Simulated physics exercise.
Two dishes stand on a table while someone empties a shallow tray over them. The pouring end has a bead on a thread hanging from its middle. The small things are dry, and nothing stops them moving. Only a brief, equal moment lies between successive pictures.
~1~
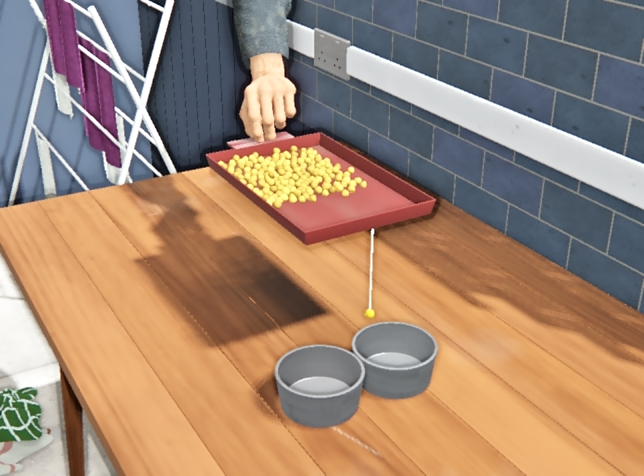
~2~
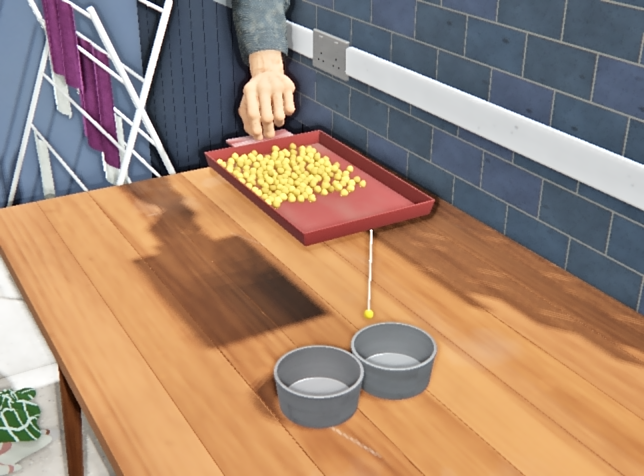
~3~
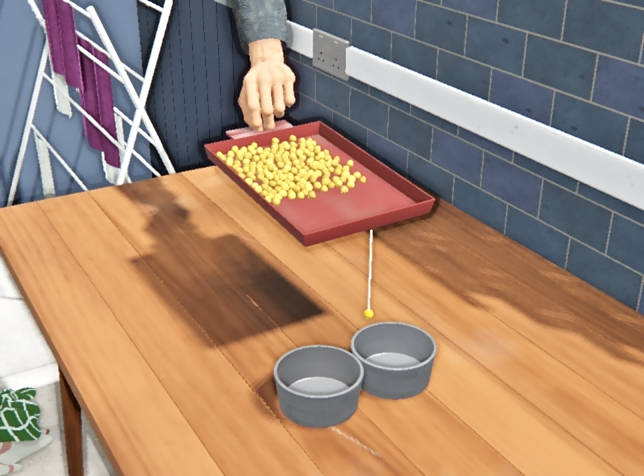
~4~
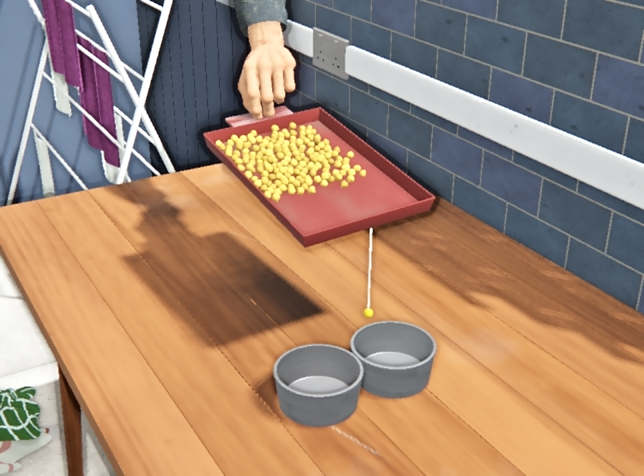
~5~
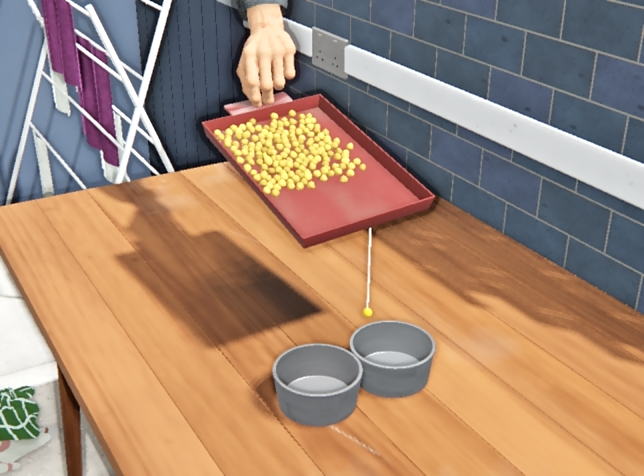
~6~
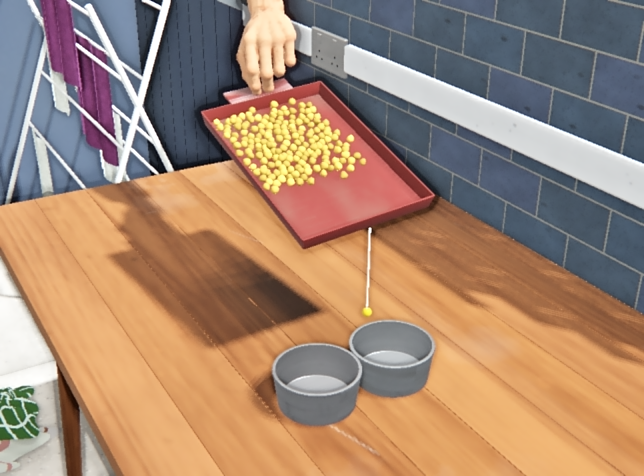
On a wooden table, a hand slowly raises the back of a red tray of yellow balls.
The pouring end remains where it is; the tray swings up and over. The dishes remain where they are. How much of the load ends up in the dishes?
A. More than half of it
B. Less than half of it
Option A: More than half of it.
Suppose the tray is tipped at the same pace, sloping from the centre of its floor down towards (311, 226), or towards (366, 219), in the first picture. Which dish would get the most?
Result of try 1 is the left side, of try 2 the right side.
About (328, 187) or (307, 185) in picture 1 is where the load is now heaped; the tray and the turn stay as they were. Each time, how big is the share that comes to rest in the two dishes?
Estimates in order: 80 percent, 80 percent.
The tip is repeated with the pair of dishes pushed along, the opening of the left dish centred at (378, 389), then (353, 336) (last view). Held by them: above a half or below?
Short of half, then Short of half.
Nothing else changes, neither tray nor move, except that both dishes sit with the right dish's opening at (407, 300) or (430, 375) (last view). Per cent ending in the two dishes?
Around 10 % followed by around 10 %.
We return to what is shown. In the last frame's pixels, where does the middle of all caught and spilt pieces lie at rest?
I'd mark it at roughly (327, 390).
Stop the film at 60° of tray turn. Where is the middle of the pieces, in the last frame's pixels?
In the last view, the load is centred close to (325, 213).
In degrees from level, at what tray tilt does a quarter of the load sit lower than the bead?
About 110° of tilt.
Just after the last frame, tray tipped steeply; almost all on the tray; just a few in the left dish; just a few outside both; about a tenth in the air.
A moment on, tray tipped right over; the larger part on the tray; about a tenth in the left dish; just a few in the right dish; just a few outside both; just a few in the air.
Further on, tray tipped past a quarter turn; roughly two thirds in the left dish; roughly a quarter in the right dish; roughly a quarter outside both.
When it is over, tray tipped past a quarter turn; roughly two thirds in the left dish; roughly a quarter in the right dish; roughly a quarter outside both.
